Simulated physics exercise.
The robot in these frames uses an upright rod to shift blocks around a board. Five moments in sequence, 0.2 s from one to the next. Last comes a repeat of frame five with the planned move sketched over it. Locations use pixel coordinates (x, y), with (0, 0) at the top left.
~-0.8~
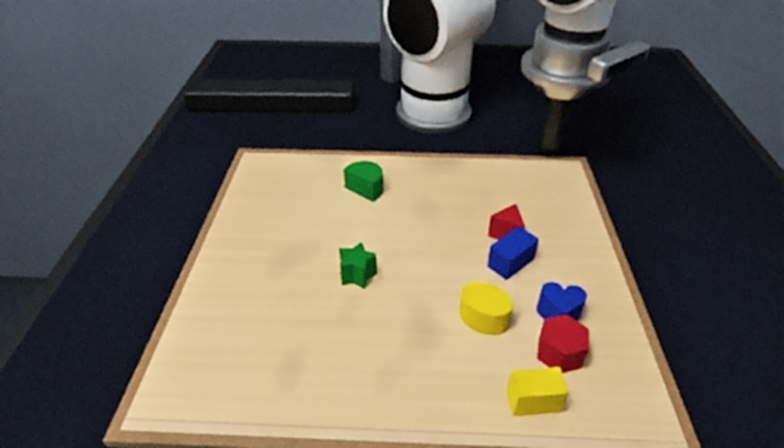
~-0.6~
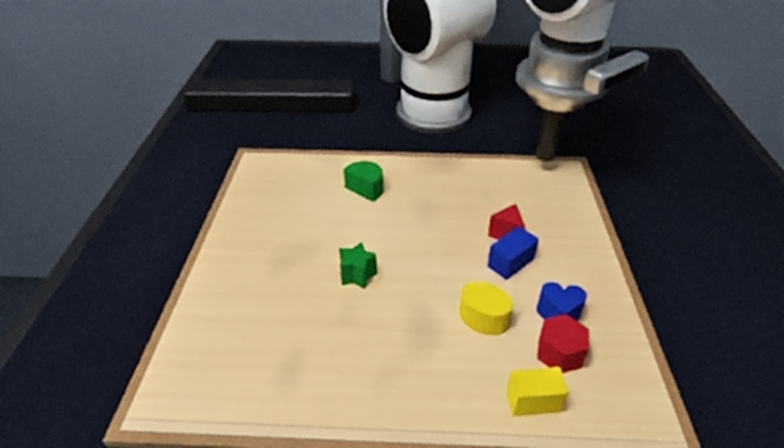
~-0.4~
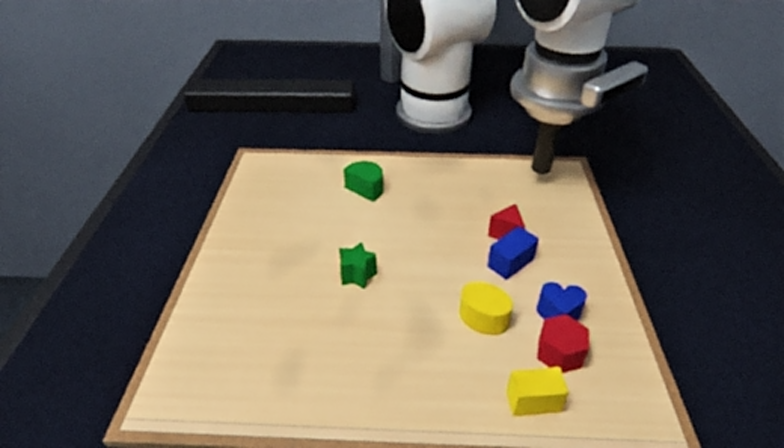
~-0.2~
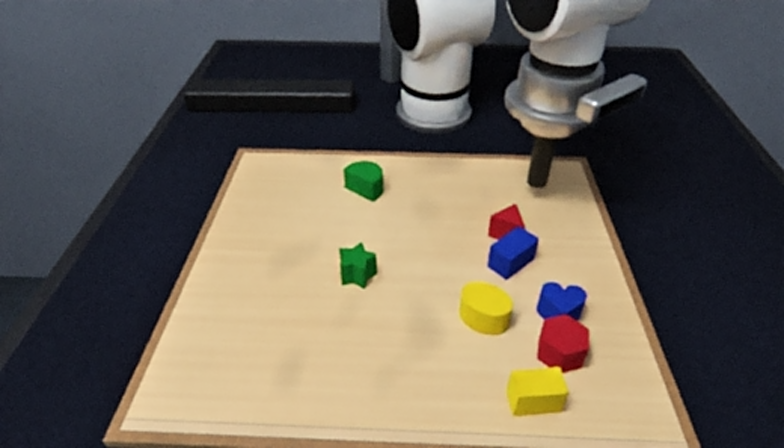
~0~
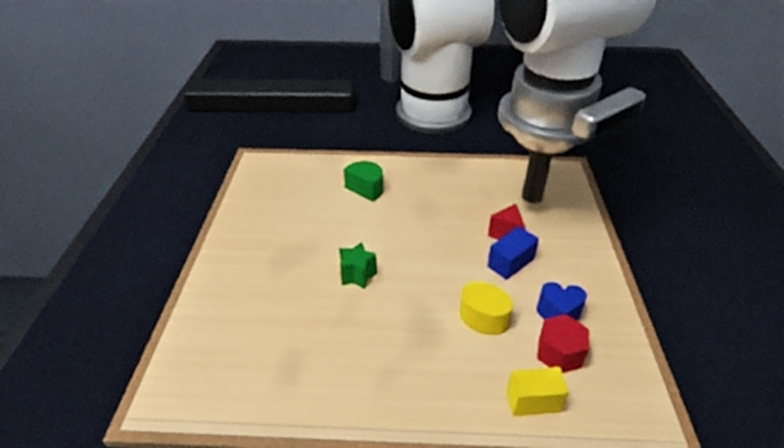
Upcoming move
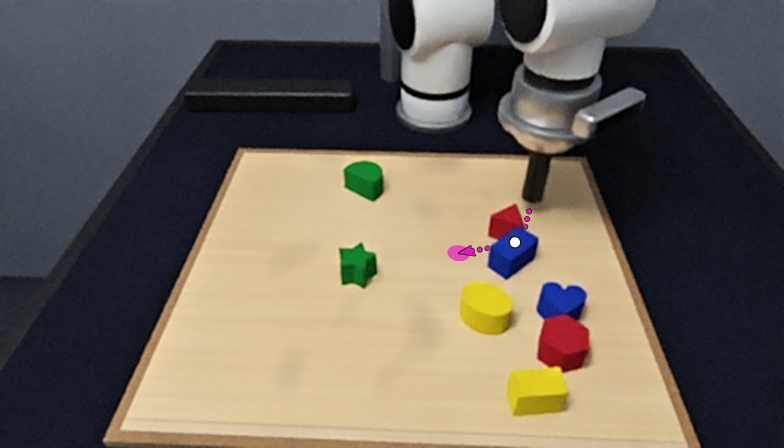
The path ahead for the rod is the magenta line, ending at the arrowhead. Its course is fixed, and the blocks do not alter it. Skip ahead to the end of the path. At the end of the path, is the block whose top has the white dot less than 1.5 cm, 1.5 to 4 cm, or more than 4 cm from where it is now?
Answer: 1.5 to 4 cm.
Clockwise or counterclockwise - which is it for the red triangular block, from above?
Clockwise, looking down.
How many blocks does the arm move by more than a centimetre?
The number is two.
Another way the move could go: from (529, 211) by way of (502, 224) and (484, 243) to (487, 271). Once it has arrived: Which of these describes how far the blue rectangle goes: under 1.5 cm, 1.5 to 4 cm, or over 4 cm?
The answer is 1.5 to 4 cm.
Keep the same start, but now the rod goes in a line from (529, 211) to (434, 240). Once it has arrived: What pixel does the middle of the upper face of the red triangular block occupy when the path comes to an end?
My best guess is (500, 223).
The line goes from (529, 211) through (523, 234) and (495, 247) to (459, 253); the dot is on the blue rectangle.
The first path, step by step. One third of the way, rod at (525, 220); red triangular block at (505, 217), turned 10° anticlockwise.
Two thirds of the way, rod at (497, 233); red triangular block at (475, 224); blue rectangle at (505, 252), turned 40° anticlockwise.
At the end, rod at (460, 239); red triangular block at (443, 222), turned 65° clockwise; blue rectangle at (503, 253), turned 50° anticlockwise.
